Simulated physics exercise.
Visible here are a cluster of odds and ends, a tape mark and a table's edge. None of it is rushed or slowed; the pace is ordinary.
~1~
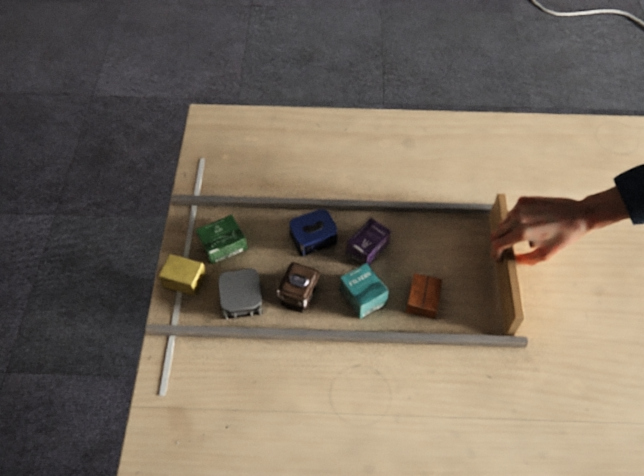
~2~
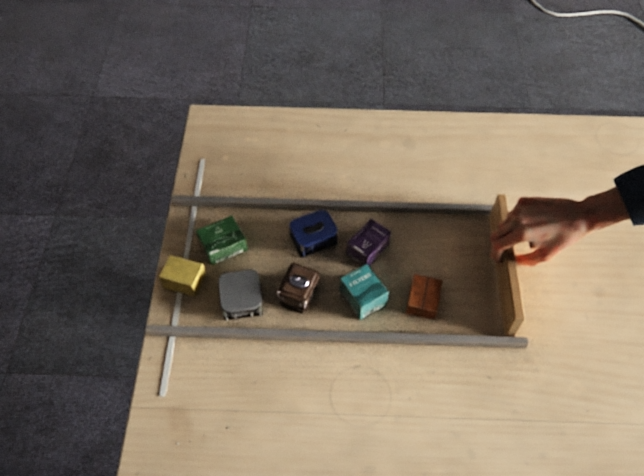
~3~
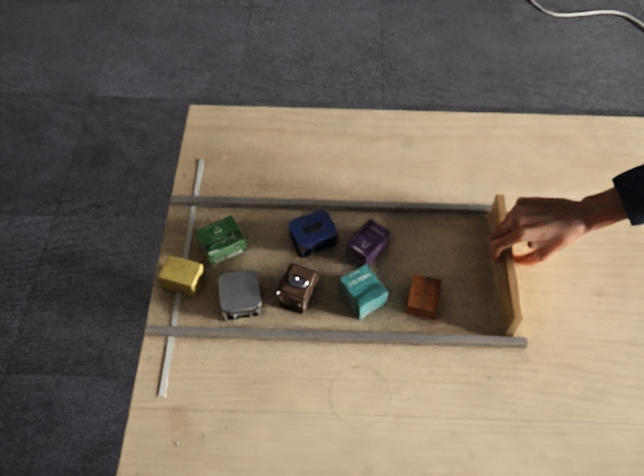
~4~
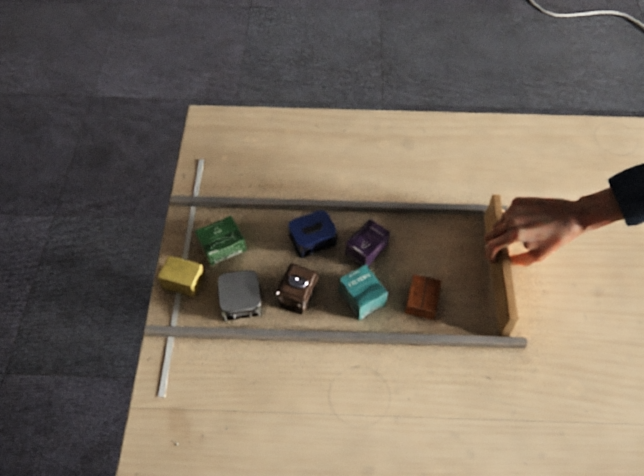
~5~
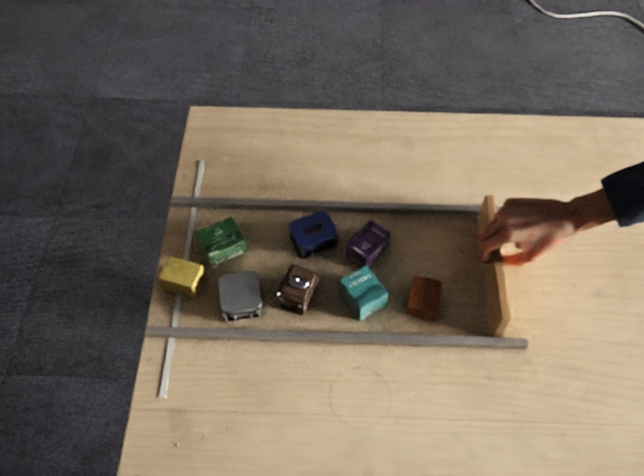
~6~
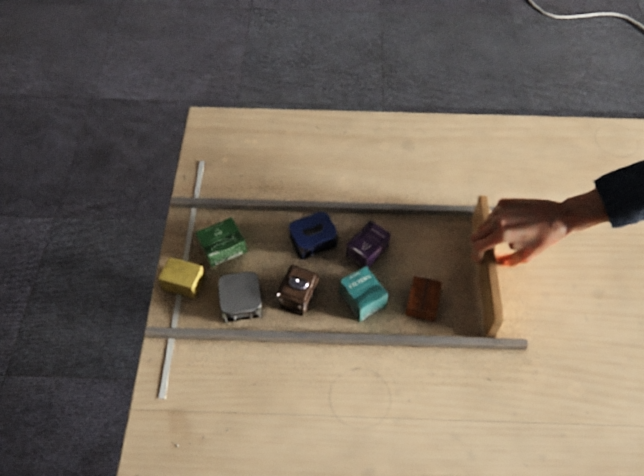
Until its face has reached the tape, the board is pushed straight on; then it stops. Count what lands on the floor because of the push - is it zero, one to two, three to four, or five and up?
In the end five or more are gone from the table.
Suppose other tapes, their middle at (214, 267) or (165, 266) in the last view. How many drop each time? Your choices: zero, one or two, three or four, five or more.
First tape: Either three or four; second tape: More than four.
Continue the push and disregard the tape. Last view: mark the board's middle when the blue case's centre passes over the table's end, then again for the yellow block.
Blue case: (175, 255); yellow block: (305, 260).
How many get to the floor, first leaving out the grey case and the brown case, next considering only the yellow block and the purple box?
Tally of falls: 3 for the first try, 4 for the second.
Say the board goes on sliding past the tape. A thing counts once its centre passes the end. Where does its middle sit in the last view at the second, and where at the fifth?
In pixels, around (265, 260) followed by around (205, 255).
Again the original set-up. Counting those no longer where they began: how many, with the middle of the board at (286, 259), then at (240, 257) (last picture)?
At the first spot 8, then 8.
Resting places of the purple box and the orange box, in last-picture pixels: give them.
Near (170, 258) and (163, 293).
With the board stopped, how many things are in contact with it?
3 in contact.
A little later, none off yet; yellow block at rest near (182, 278); green box at rest near (221, 242); grey case at rest near (241, 297).
Next, one off so far; yellow block dropping near (134, 315); green box shifted a little near (208, 244); grey case shifted well along near (162, 293).
When it is over, the number that fall off is five or more; down, turquoise box, brown case, grey case, green box and yellow block.
